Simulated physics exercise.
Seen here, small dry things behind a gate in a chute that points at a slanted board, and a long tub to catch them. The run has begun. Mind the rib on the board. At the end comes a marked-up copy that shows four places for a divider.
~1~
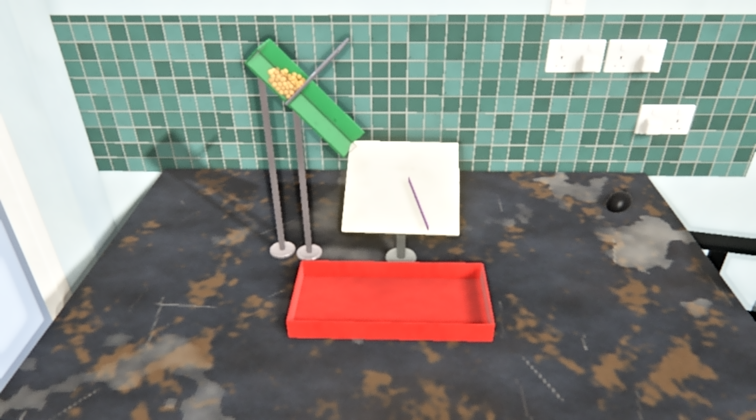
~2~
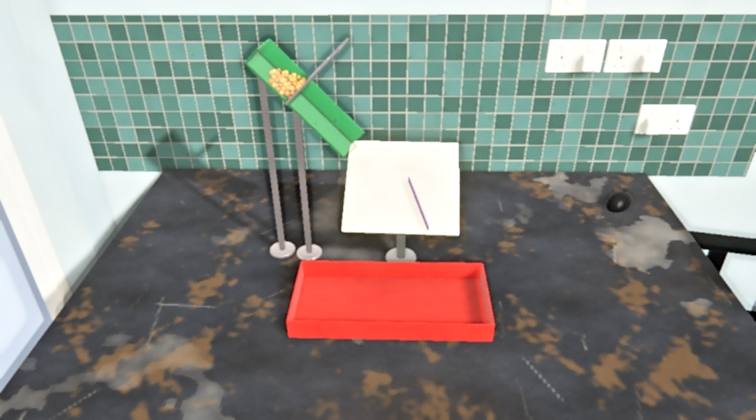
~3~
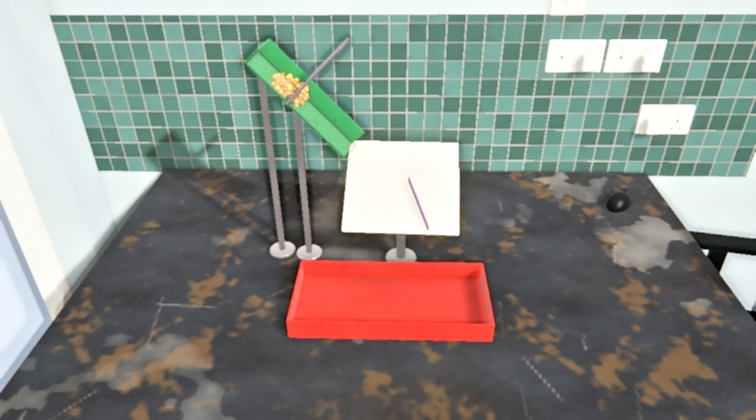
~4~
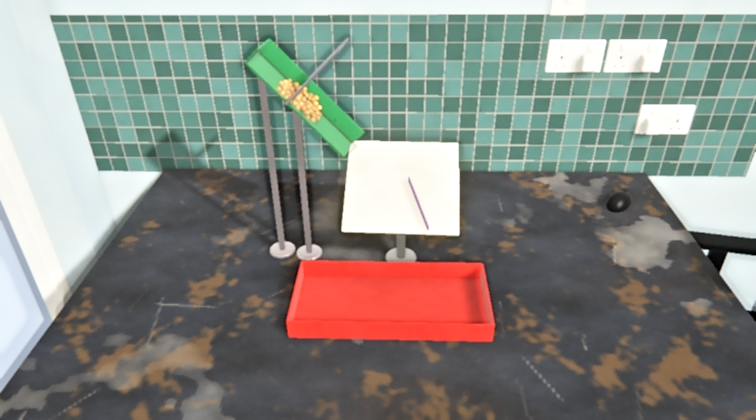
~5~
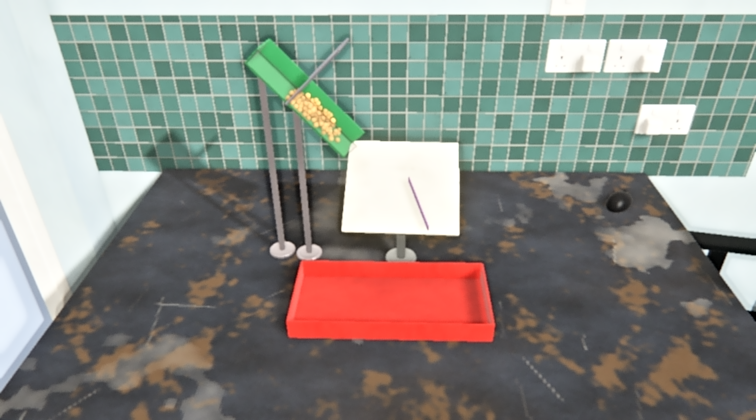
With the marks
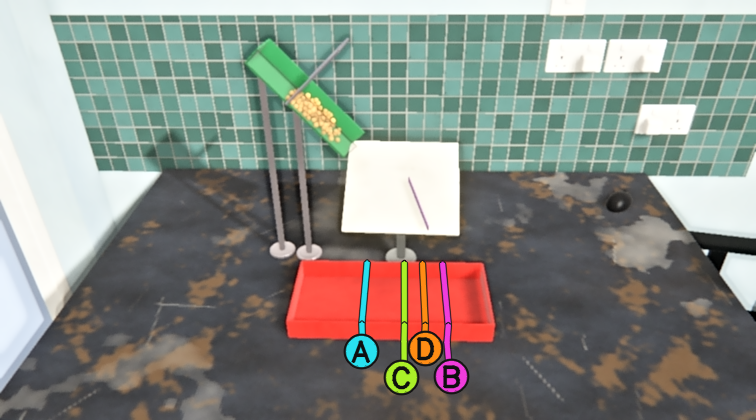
Small tan beads slide partway down a sloping green chute above a board and red tub.
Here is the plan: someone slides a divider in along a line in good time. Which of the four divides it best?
D works best here.
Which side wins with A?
More lands on the right.
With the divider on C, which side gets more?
More lands on the right.
On the marked copy, line A crosses the front rim at (361, 322); line B crosses the front rim at (448, 324); line C crosses the front rim at (404, 323); line D crosses the front rim at (425, 324).
With A, of what is caught, a stray few on the left of the divider, nearly all on the right.
With B, of what is caught, nearly all on the left of the divider, a small part on the right.
With C, of what is caught, a small part on the left of the divider, most on the right.
With D, of what is caught, about a third on the left of the divider, about two thirds on the right.
